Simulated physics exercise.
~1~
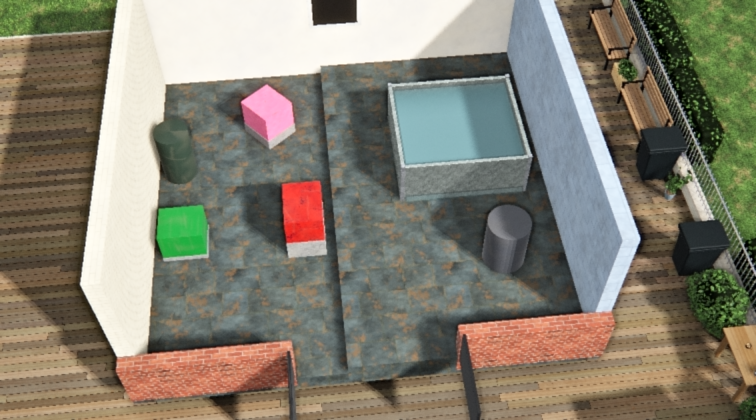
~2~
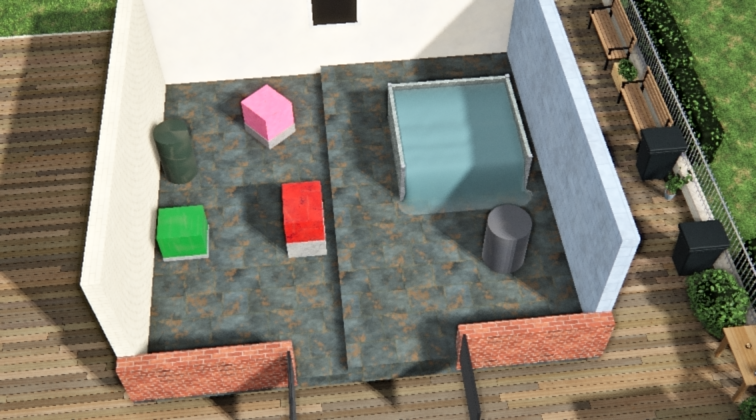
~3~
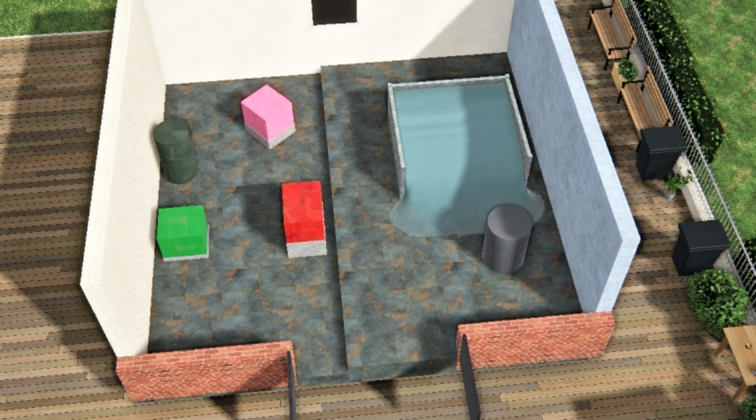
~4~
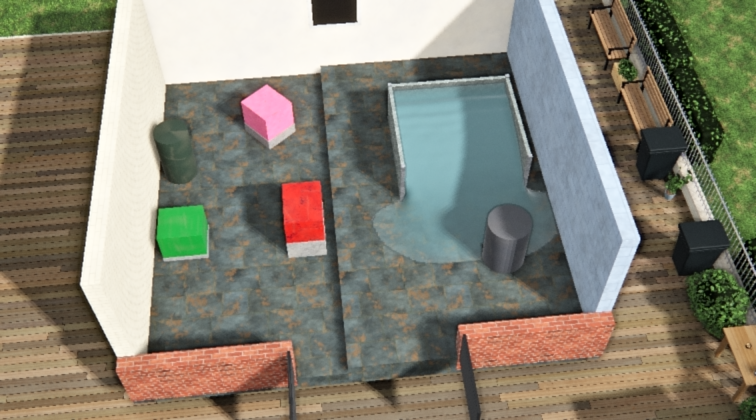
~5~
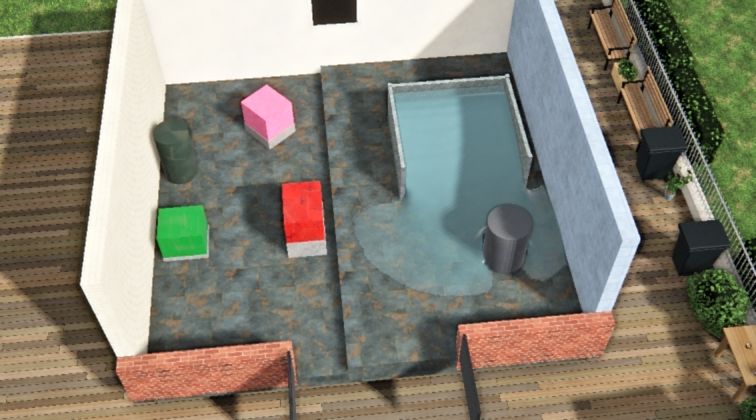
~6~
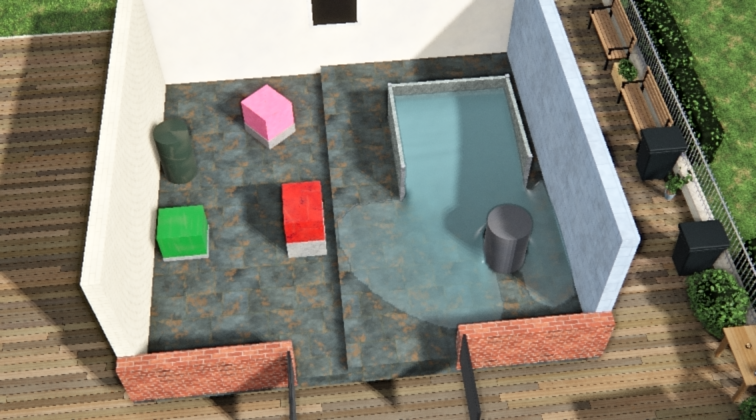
A square grey tank of water stands at the back right of a walled, slate-floored yard on two levels, seen from high above. Pink, red and green crates and a dark green rounded object occupy the left side, with a grey cylinder below the tank. The tank's front wall gives way and water pours forward, spreading around the cylinder toward the low brick walls, while the camera stays still.
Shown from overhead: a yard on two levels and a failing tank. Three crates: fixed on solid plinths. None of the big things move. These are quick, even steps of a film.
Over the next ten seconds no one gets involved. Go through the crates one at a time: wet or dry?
Crate by crate: Pink crate dry, red crate dry, green crate wet.
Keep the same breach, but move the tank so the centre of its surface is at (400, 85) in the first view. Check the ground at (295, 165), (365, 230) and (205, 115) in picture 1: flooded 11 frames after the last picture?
The first spot is not reached, the second inundated, and the third not reached.
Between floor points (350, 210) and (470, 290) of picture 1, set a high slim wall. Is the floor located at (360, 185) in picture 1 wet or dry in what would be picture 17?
I'd call it watered.
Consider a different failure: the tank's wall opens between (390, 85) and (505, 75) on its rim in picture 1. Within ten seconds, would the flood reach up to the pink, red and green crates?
Then: Pink gets wet, red escapes it, green takes water.
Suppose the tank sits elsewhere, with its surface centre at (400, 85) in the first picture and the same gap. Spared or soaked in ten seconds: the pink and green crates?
Note - pink is left dry; green is overtopped.
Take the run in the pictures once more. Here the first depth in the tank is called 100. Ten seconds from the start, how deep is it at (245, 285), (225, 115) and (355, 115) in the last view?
Around 10, 6 and 2 percent, in that order.
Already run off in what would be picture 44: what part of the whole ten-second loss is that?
Close to 85 per cent, I'd say.
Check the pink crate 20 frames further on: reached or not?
Crate pink - clear of the front.
A moment on, water covers 30 % of the floor; the pink crate not reached, the red crate water round its plinth, the green crate not reached.
Next, water covers 35 % of the floor; the pink crate not reached, the red crate water round its plinth, the green crate not reached.
Then, water covers 45 % of the floor; the pink crate not reached, the red crate water round its plinth, the green crate not reached.
Later, water covers 70 % of the floor; the pink crate water round its plinth, the red crate water round its plinth, the green crate water round its plinth.
In the end, water covers 90 % of the floor; the pink crate stayed above the water, the red crate stayed above the water, the green crate was topped.
